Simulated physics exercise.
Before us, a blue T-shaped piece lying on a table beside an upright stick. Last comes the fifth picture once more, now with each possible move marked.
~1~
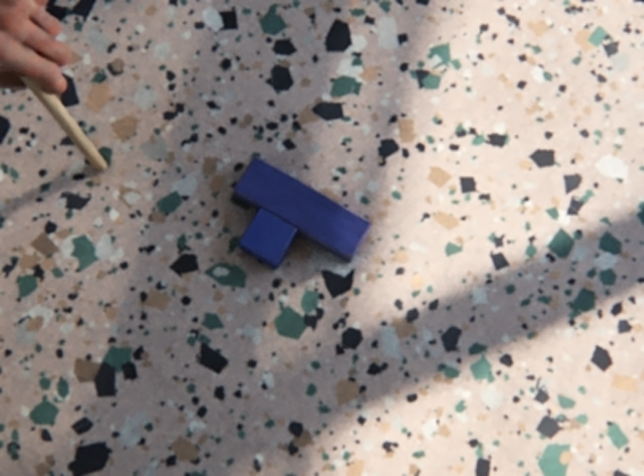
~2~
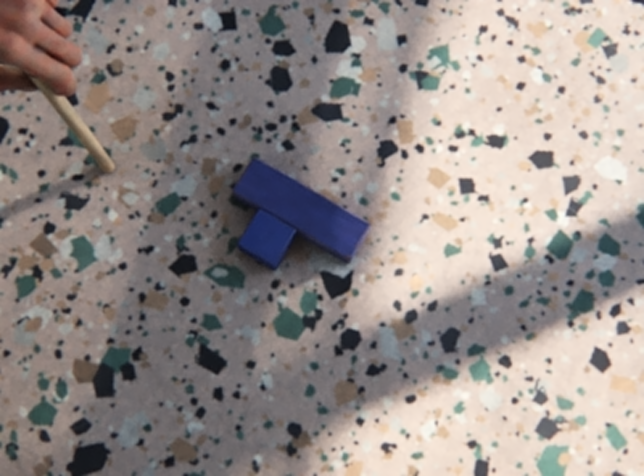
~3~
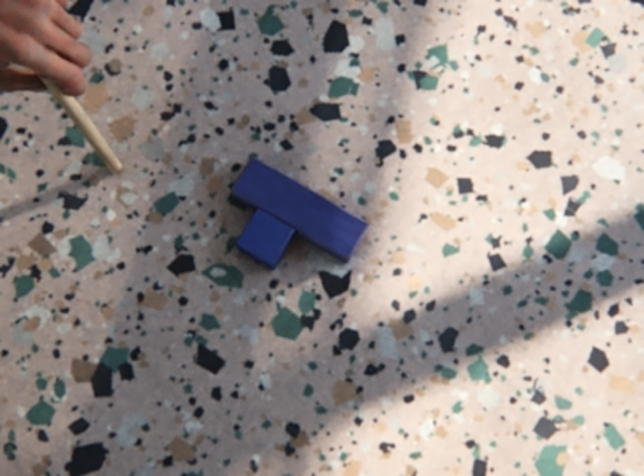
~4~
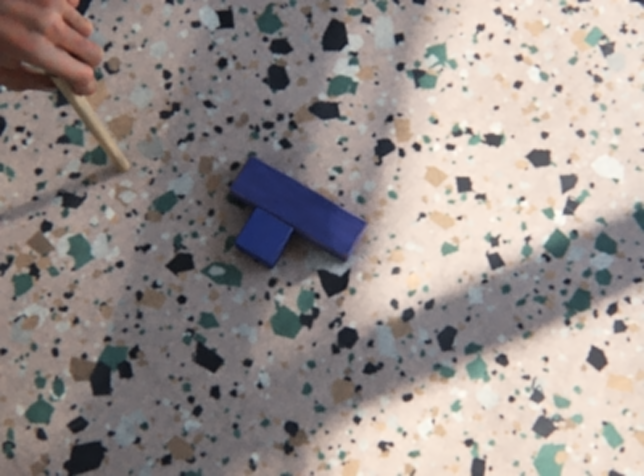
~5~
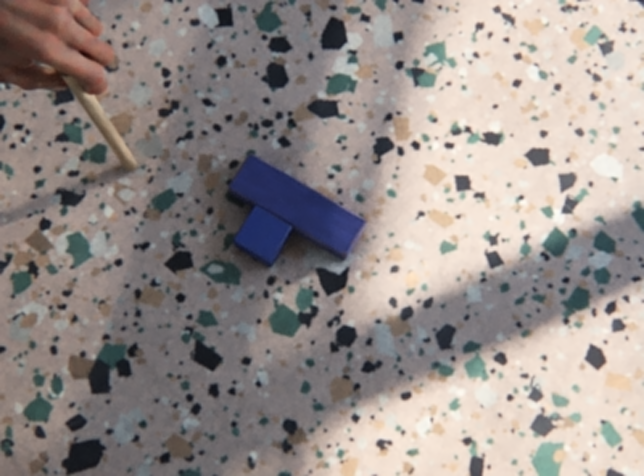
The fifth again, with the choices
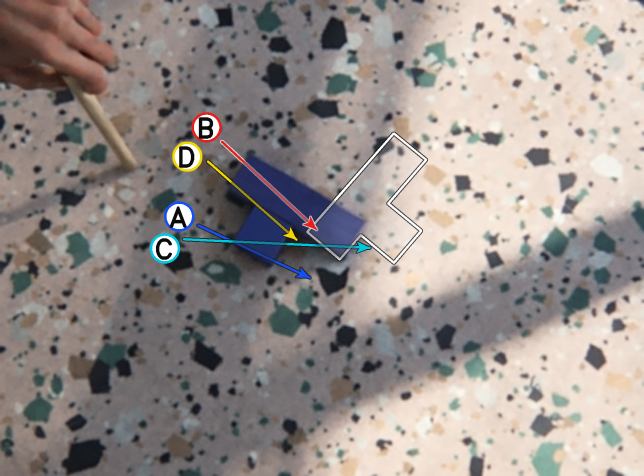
A hand at upper left moving a thin wooden stick slowly right over a speckled surface, a blue T-shaped piece lying practically still.
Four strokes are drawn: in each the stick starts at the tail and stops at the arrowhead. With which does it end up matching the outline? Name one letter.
Take C.
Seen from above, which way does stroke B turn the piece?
On that stroke, clockwise.
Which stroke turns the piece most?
C.
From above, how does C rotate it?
Anticlockwise.
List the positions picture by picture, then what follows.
In the first frame, blue T-shaped piece (302, 206).
In the second frame, blue T-shaped piece (301, 207).
In the third frame, blue T-shaped piece (299, 207).
In the fourth frame, blue T-shaped piece (298, 206).
In the fifth frame, blue T-shaped piece (297, 204).
On the copy, A from (198, 225) to (310, 278); B from (222, 142) to (316, 229); C from (184, 239) to (370, 248); D from (208, 161) to (297, 240).
On C. First, foot of the stick (251, 242), piece (305, 204).
Then, foot of the stick (319, 246), piece (347, 193).
Finally, foot of the stick (370, 248), piece (370, 188); it fills the outline.
By contrast, A leaves the piece out of the outline, at (328, 207); B leaves the piece out of the outline, at (360, 287); D leaves the piece out of the outline, at (372, 247).
